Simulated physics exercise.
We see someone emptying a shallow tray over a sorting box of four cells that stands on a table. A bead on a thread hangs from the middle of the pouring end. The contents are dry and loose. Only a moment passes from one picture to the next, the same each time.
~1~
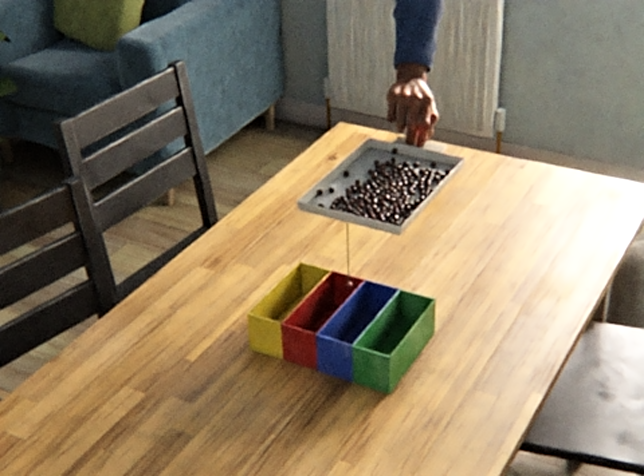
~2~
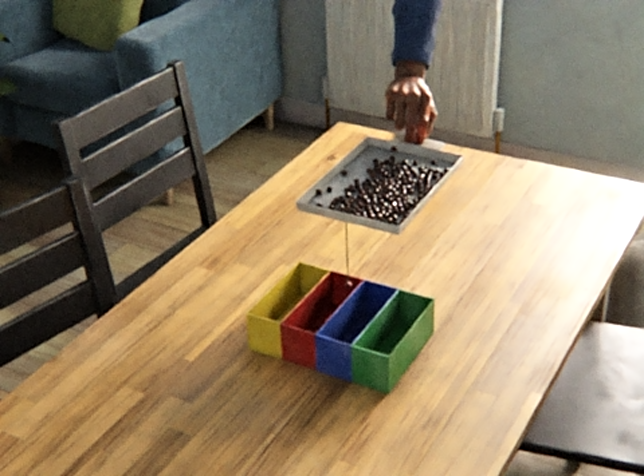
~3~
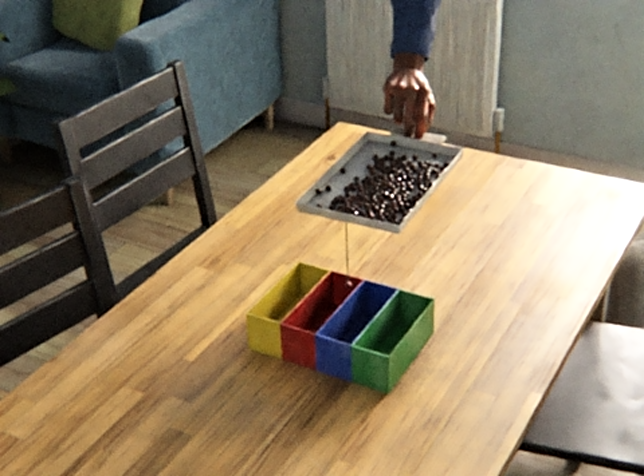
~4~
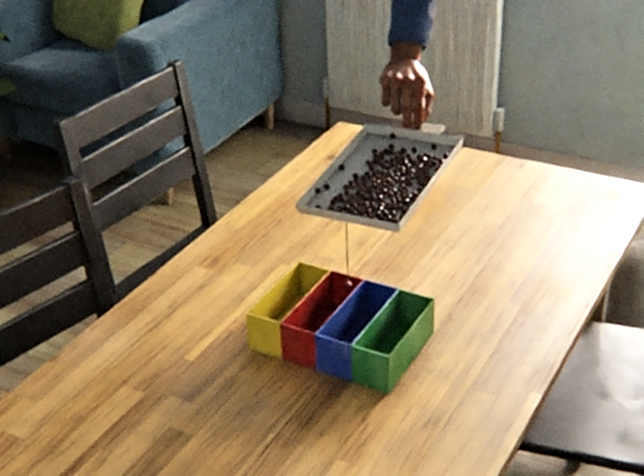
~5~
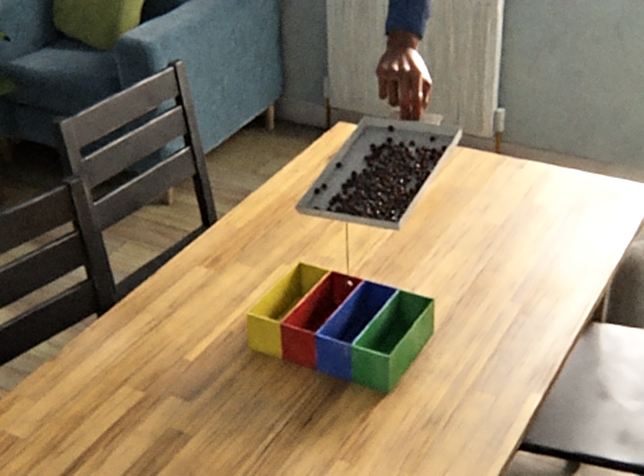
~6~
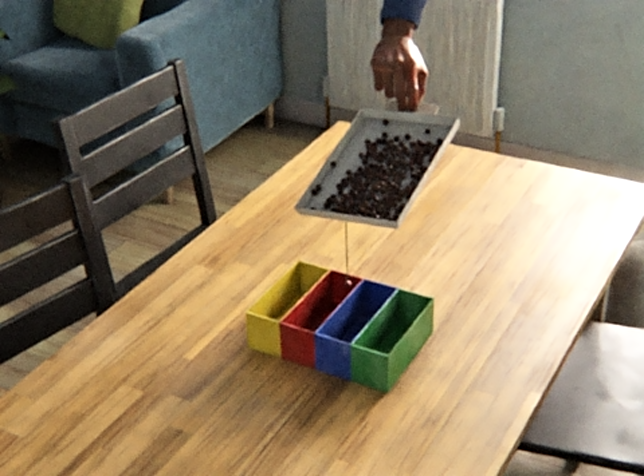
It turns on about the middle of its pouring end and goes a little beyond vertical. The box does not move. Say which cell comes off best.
Most goes to the yellow cell.
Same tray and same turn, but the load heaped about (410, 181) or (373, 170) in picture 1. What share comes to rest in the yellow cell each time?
In turn 70 and 70 in a hundred.
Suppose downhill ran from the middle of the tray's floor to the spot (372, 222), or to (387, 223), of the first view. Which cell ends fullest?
In turn: The green one; green.
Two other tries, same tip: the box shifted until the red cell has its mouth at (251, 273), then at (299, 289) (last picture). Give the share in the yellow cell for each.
Roughly 0 per cent, and 20 per cent.
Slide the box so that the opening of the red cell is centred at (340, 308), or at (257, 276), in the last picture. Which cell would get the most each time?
At the first place that yellow cell, at the second the blue one.
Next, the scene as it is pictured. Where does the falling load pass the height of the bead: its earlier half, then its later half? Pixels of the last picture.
Early half (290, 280), late half (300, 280).
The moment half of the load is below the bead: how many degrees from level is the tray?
Around 90° of tilt.
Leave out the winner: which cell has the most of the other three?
It is red.
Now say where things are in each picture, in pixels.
In the first frame, corners of the pouring end at (299, 201) and (400, 226), level; middle of the load at (387, 194), chocolate balls; bead on its thread at (349, 285); yellow cell at (265, 333); red cell at (299, 343); blue cell at (335, 355); green cell at (371, 366).
In the second frame, corners of the pouring end at (298, 201) and (399, 225), level; middle of the load at (386, 193).
In the third frame, corners of the pouring end at (298, 202) and (399, 225), tipped barely, lowest at the left corner; middle of the load at (385, 190).
In the fourth frame, corners of the pouring end at (297, 204) and (398, 223), tipped a little, lowest at the left corner; middle of the load at (385, 186).
In the fifth frame, corners of the pouring end at (297, 205) and (397, 222), tipped a little, lowest at the left corner; middle of the load at (383, 183).
In the sixth frame, corners of the pouring end at (296, 206) and (396, 221), tipped clearly, lowest at the left corner; middle of the load at (378, 182), nearly all on the move; yellow cell at (263, 331); red cell at (298, 342); blue cell at (333, 353); green cell at (370, 365).
Soon, tray tipped steeply; most on the tray; a small part in the yellow cell; a small part falling or outside the box.
A while on, tray tipped past a quarter turn; a small part on the tray; about two thirds in the yellow cell; about a quarter in the red cell; a stray few in the blue cell; a small part falling or outside the box.
Towards the end, tray tipped past a quarter turn; most in the yellow cell; about a quarter in the red cell; a stray few in the blue cell; a small part falling or outside the box.
Finally, tray tipped past a quarter turn; most in the yellow cell; about a quarter in the red cell; a stray few in the blue cell; none in the green cell; a small part outside the box.
